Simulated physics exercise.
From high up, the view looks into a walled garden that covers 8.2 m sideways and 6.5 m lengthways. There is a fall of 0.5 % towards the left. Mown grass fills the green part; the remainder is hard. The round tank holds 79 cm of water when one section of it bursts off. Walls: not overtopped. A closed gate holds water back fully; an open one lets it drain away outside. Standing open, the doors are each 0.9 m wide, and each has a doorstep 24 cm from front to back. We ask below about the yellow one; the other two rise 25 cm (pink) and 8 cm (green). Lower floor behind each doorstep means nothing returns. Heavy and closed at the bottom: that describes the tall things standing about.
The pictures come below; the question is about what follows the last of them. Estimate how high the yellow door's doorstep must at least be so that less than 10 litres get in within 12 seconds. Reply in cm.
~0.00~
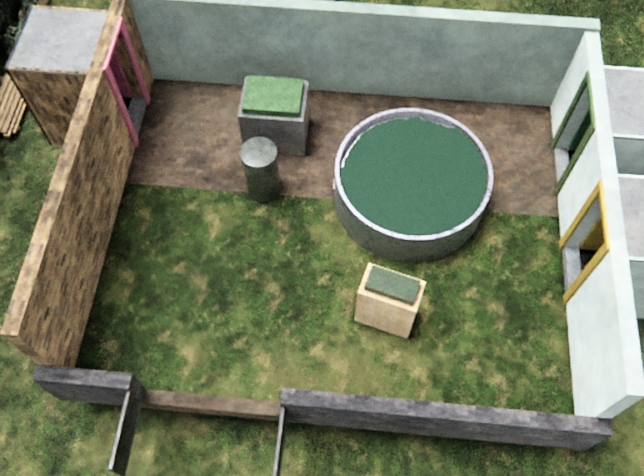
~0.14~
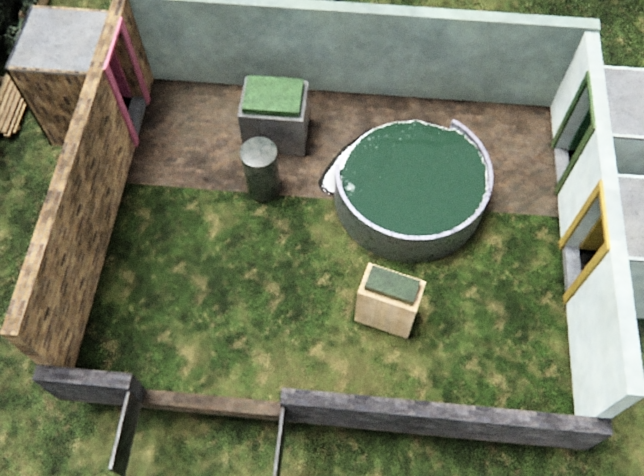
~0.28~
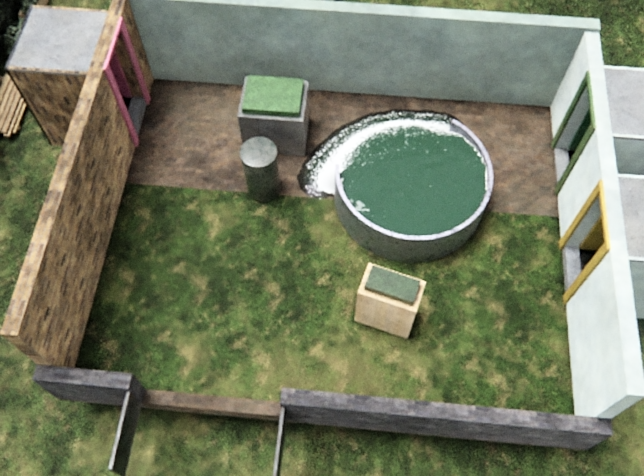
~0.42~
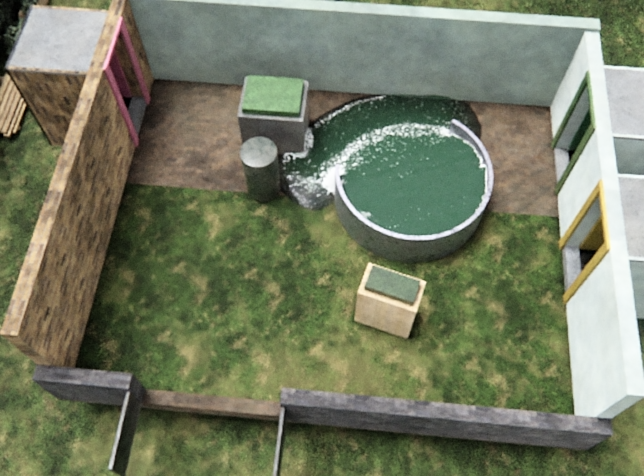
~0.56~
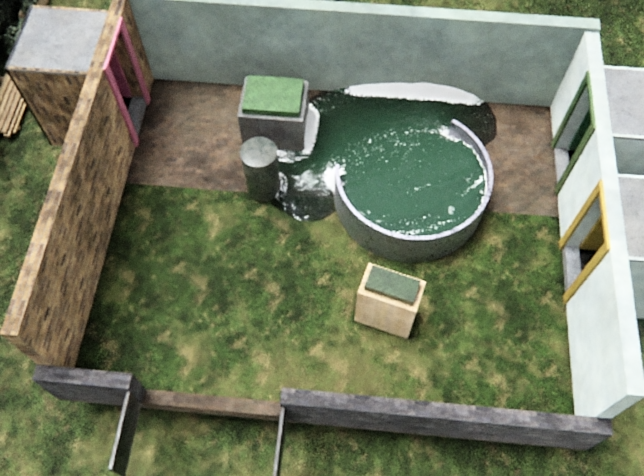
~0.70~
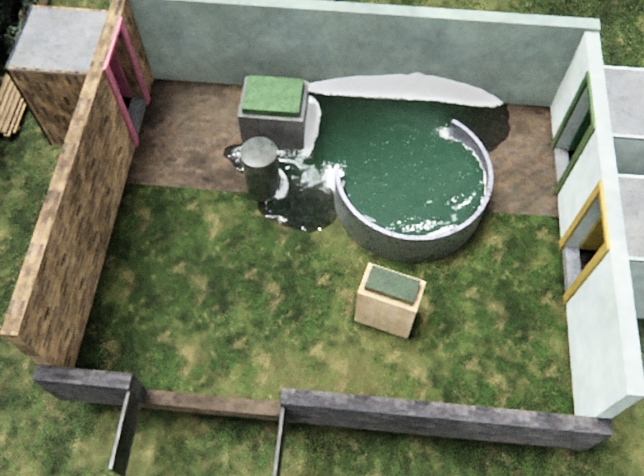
I would say at least 6 cm.
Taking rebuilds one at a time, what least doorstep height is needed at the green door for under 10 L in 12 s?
For green: Close to 17 cm.
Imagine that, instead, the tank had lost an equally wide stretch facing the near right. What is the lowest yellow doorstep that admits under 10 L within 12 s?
Roughly 33 cm.
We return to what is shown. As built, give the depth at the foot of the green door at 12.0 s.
Depth: Near 5.0 cm.
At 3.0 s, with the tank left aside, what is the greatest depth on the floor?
I'd put it near 46 cm.
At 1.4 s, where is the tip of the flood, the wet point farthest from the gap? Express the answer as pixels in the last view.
Look about (129, 172) in the last picture.
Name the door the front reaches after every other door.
Last of all is the yellow door.
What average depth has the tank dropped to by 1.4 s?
It averages near 40 cm.
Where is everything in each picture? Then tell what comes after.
Still water, 79 cm deep, in the round tank at (413, 173); the yellow door at (583, 246) is dry, in the first frame.
Water pours out on the far side and has run 0.3 m, to a hidden place; about 9 cm deep outside, 79 cm at the back, in the second frame.
The gap is on the far side, the front 0.8 m out at (445, 116); the back of the round tank holds 79 cm, in the third frame.
The front is at (457, 100), 1.2 m from the gap on the far side; 4.7 m2 of floor is wet, 79 cm left at the back, in the fourth frame.
Water pours out on the far side and has run 1.8 m, to a hidden place; about 12 cm deep outside, 78 cm at the back, in the fifth frame.
The front is at (230, 151), 2.3 m from the gap on the far side; 7.3 m2 of floor is wet, 68 cm left at the back; the yellow door at (583, 246), 4.3 m from the gap, is still 3.0 m from the nearest water, in the sixth frame.
After 1.4 s water covers 30 % of the floor, deepest (70 cm) near (352, 93); it has not reached the yellow door.
After 3.0 s water covers 50 % of the floor, deepest (46 cm) near (155, 79); 4 cm at the yellow door, 0 litres in over its 18 cm doorstep.
After 12.0 s water covers 100 % of the floor, deepest (10 cm) near (326, 255); 6 cm at the yellow door, 0 litres in over its 18 cm doorstep.
At the yellow door as built, the water arrived by 2.9 s and peaked near 9 cm at 4.0 s.
With a doorstep of 5 cm, 20 litres would have come in within the 12 s; with 7 cm, 3 litres. So under 10 litres takes about 6 cm.
